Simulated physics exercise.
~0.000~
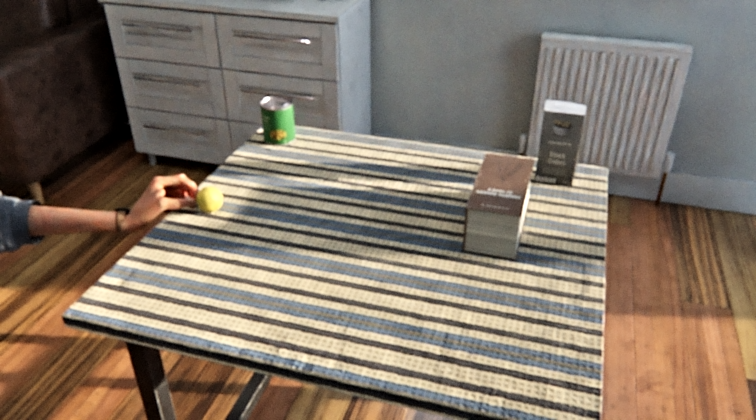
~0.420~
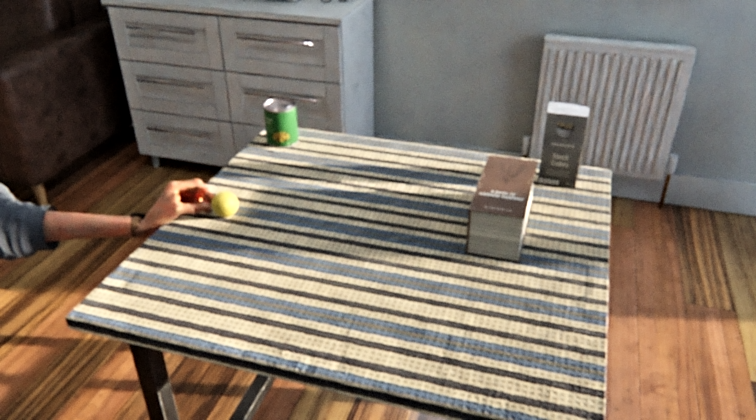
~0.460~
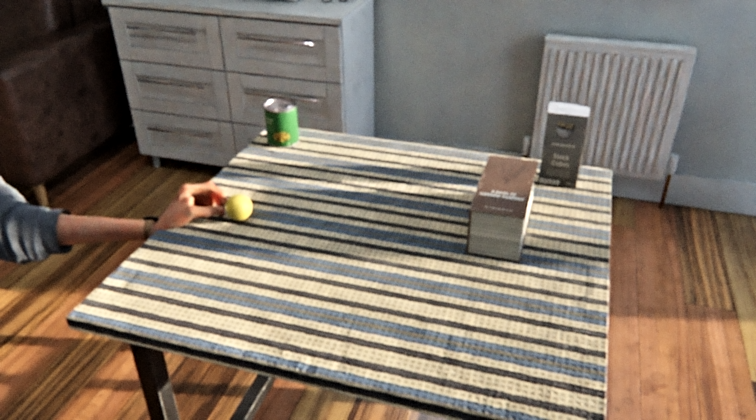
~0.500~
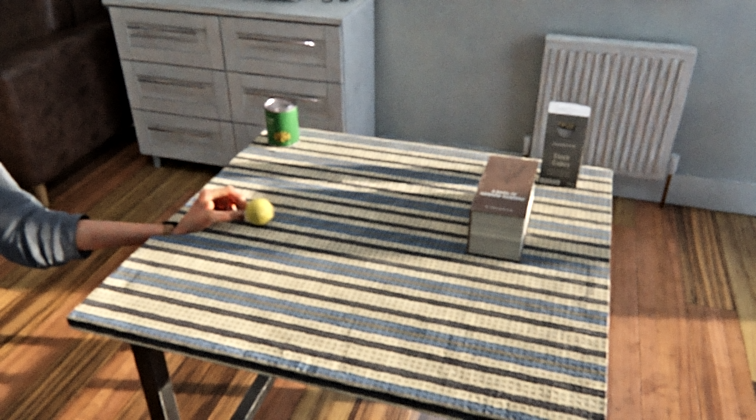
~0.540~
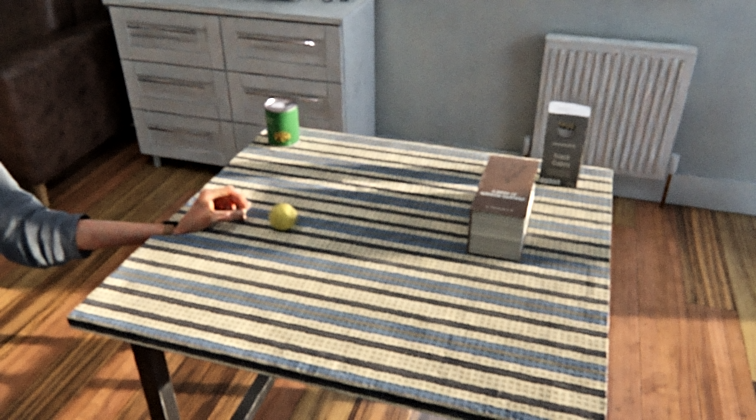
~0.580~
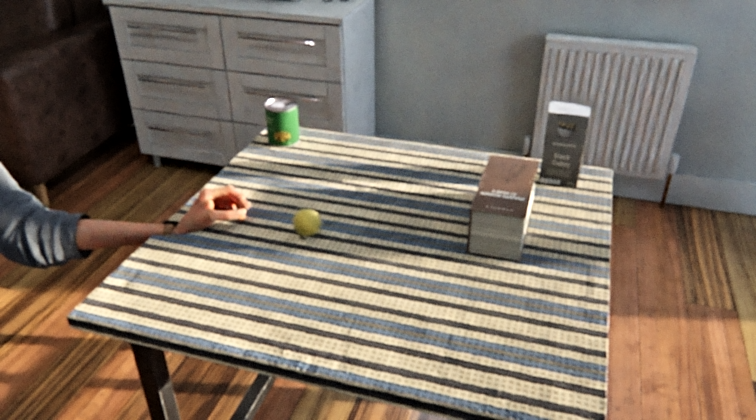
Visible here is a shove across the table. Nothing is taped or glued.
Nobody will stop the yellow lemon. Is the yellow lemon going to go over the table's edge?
Yes - I expect it to leave the table.
After 0.78 s, yellow lemon rolled well along near (434, 252).
After 0.98 s, yellow lemon rolled well along near (572, 284).
After 1.28 s, yellow lemon now off the table.
After 1.48 s, things are still on the move.
By the end (1.6 s), off the table, yellow lemon.
